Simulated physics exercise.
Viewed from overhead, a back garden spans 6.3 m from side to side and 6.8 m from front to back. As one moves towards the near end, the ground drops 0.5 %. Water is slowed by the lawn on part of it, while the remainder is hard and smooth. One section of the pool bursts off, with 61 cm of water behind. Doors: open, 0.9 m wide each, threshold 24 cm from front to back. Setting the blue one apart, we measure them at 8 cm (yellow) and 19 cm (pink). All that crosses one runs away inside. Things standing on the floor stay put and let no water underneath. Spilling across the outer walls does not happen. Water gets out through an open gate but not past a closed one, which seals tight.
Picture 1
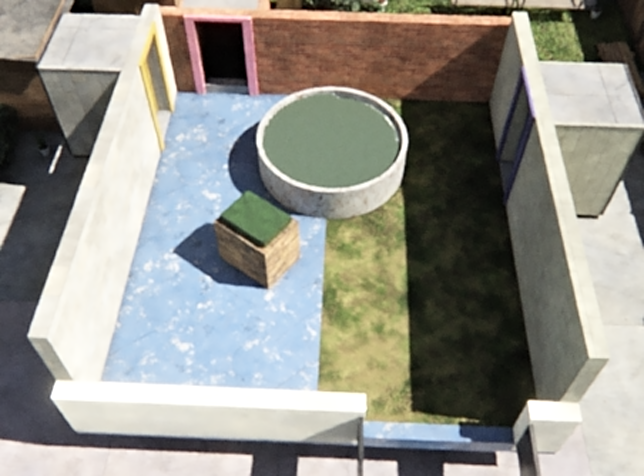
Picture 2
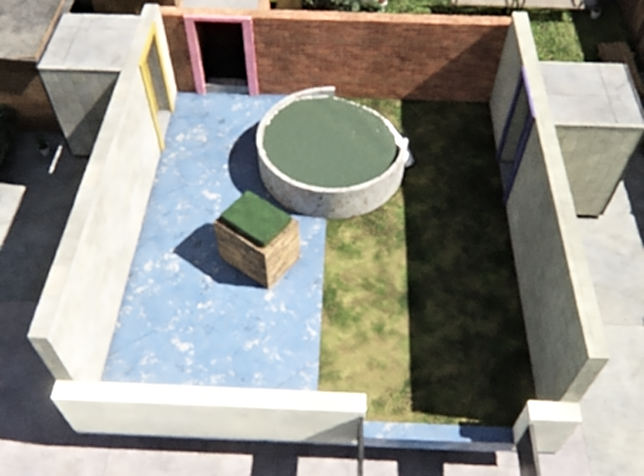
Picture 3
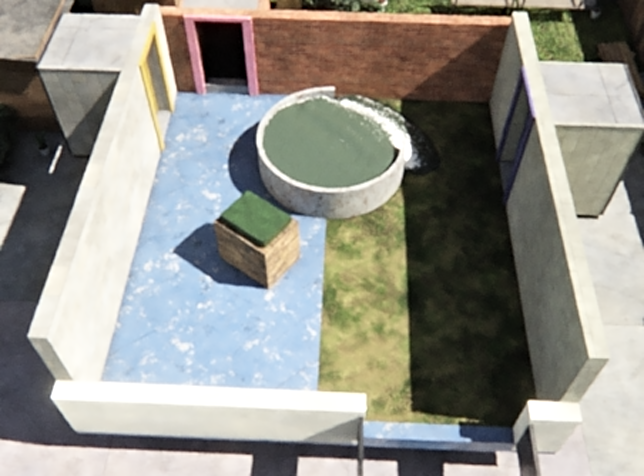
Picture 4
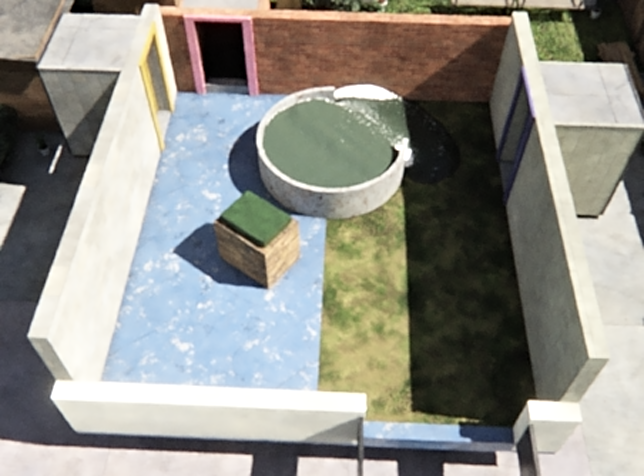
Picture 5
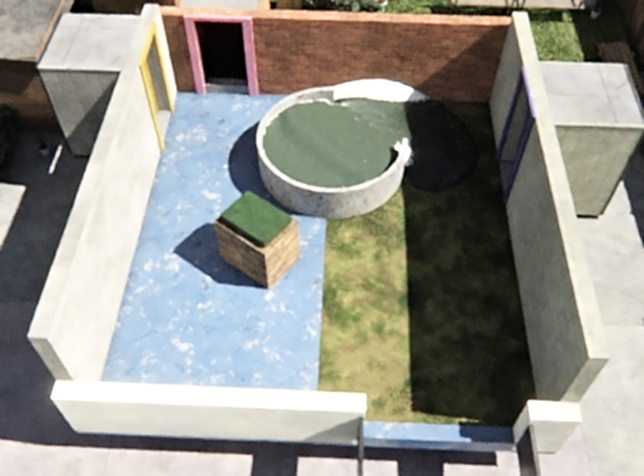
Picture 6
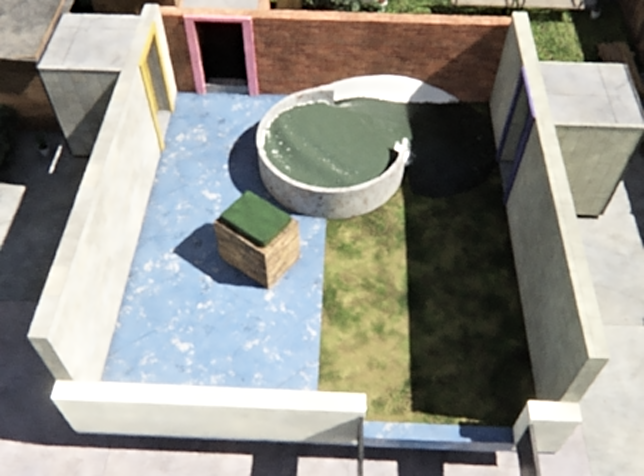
Water bursting through a gap in a round pool's wall and spreading over shaded grass beside a brick wall in a walled garden.
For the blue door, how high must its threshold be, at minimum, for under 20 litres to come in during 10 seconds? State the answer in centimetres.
It must be roughly 16 cm high.
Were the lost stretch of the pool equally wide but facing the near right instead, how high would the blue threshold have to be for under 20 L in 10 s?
If so: Around 13.0 cm.
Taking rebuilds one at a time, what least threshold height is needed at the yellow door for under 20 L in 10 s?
Yellow door - some 7.5 centimetres.
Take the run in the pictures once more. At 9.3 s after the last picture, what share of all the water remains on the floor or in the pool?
About 82 %.
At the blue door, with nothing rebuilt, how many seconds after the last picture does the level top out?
I'd say near 1.6 seconds.
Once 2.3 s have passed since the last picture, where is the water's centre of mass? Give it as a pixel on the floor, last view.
Around (383, 153).
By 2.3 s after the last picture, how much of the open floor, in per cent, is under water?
Approximately 35 % of the floor.
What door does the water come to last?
The yellow one.
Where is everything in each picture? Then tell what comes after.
In the first frame, still water, 61 cm deep, in the pool at (332, 139); the blue door at (515, 140) is dry.
In the second frame, the gap is on the far side, the front 0.3 m out at (412, 155); the back of the pool holds 61 cm.
In the third frame, water pours out on the far side and has run 0.7 m, to (434, 154); about 10 cm deep outside, 61 cm at the back.
In the fourth frame, the gap is on the far side, the front 1.1 m out at (453, 145); the back of the pool holds 61 cm.
In the fifth frame, the gap is on the far side, the front 1.5 m out at (471, 139); the back of the pool holds 61 cm.
In the sixth frame, water pours out on the far side and has run 1.9 m, to (481, 120); about 7 cm deep outside, 59 cm at the back; the blue door at (515, 140), 2.5 m from the gap, is still 0.3 m from the nearest water.
Then, 0.7 s after the last picture water covers 15 % of the floor, deepest (56 cm) near (482, 106); 8 cm at the blue door, 1 litre in over its 6 cm threshold.
Then, 2.3 s after the last picture water covers 35 % of the floor, deepest (34 cm) near (484, 118); 17 cm at the blue door, 50 litres in over its 6 cm threshold.
Then, 9.3 s after the last picture water covers 100 % of the floor, deepest (11 cm) near (94, 408); 8 cm at the blue door, 172 litres in over its 6 cm threshold.
At the blue door as built, the water peaked near 18 cm, 1.5 s after the last picture.
With a threshold of 14 cm, 35 litres would have come in within the 10 s; with 19 cm, 8 litres. So under 20 litres takes about 16 cm.
